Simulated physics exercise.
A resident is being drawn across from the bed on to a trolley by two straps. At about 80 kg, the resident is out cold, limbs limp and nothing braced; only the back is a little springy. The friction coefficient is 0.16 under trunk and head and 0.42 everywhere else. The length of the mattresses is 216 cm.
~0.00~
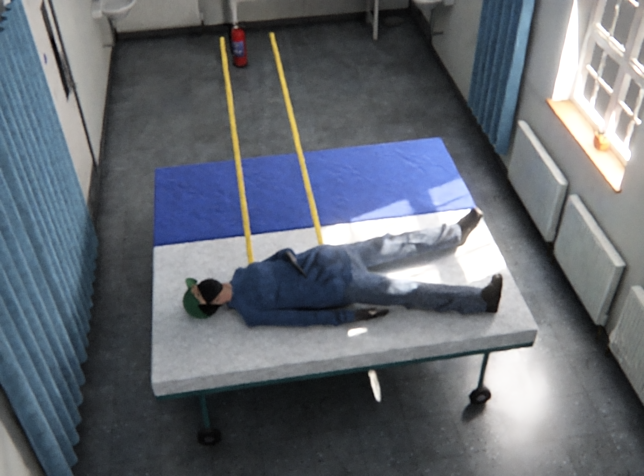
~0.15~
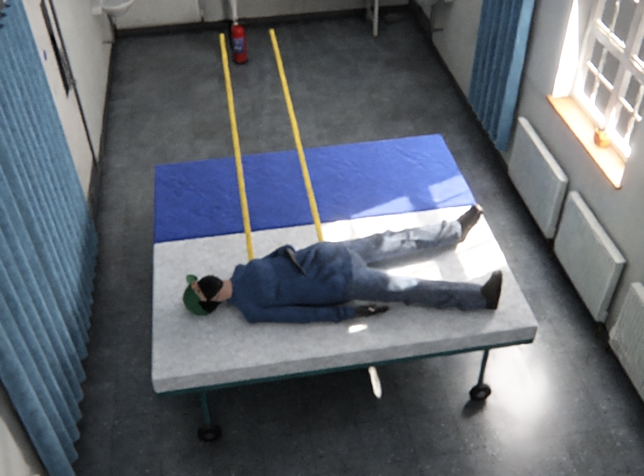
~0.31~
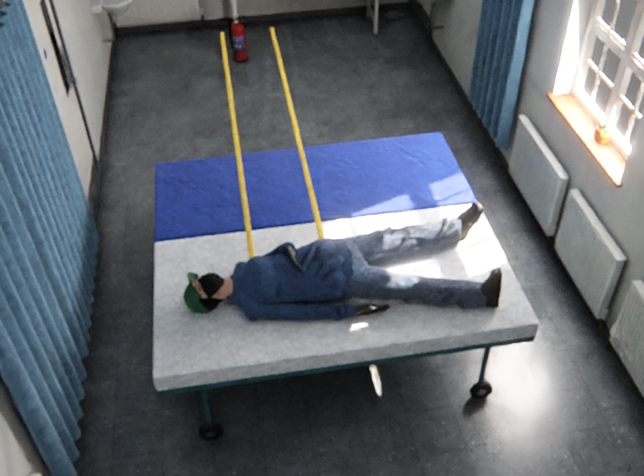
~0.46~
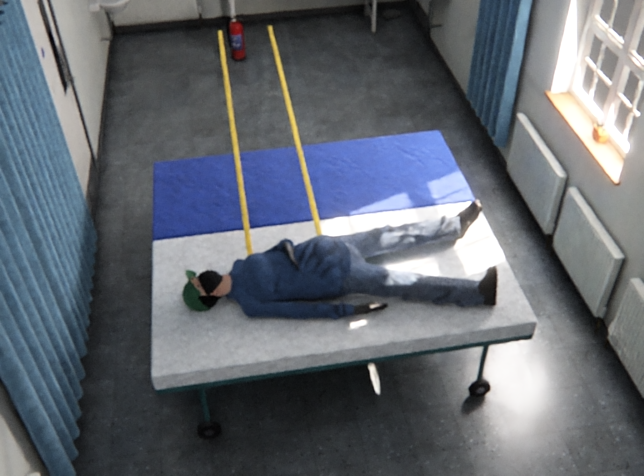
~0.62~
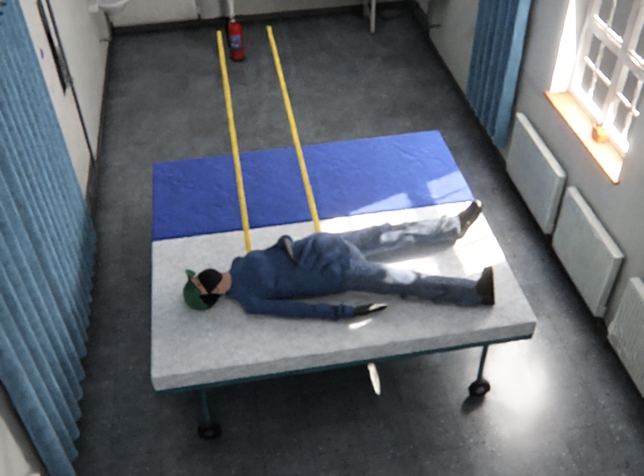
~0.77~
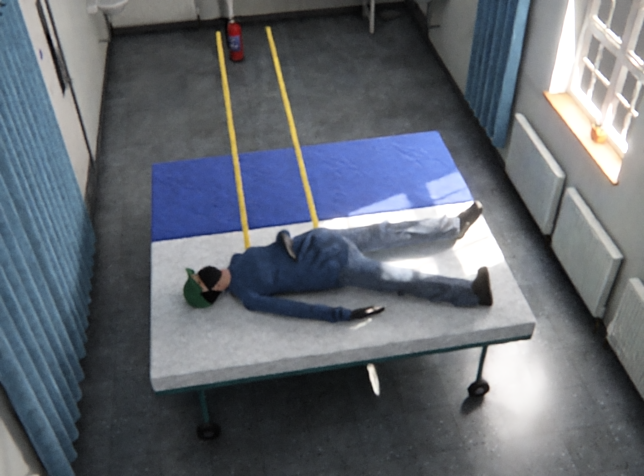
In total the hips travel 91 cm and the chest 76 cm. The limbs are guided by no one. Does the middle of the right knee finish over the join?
No.
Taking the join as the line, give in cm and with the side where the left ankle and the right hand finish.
Left ankle: 16 cm past; right hand: 68 cm short.
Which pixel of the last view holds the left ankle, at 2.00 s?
Roughly (433, 199).
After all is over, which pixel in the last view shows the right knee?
Somewhere about (365, 213) in the final view.
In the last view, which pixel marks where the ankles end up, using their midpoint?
My guess is somewhere near (423, 213).
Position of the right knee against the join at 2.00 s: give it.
Short of it by around 26 cm.
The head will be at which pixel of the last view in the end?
It ends up around (209, 221), more or less.
After 1.00 s the right knee is 68 cm short of the join, near (398, 275) in the last picture's view.
After 1.50 s the right knee is 49 cm short of the join, near (383, 255) in the last picture's view; the left ankle 31 cm short of the join.
After 2.00 s the right knee is 27 cm short of the join, near (368, 231) in the last picture's view; the left ankle 3 cm short of the join.
Final state at 3.5 s, left hand crosses the join; right hand stops short of the join; left ankle crosses the join; right ankle stops short of the join; right knee stops short of the join.
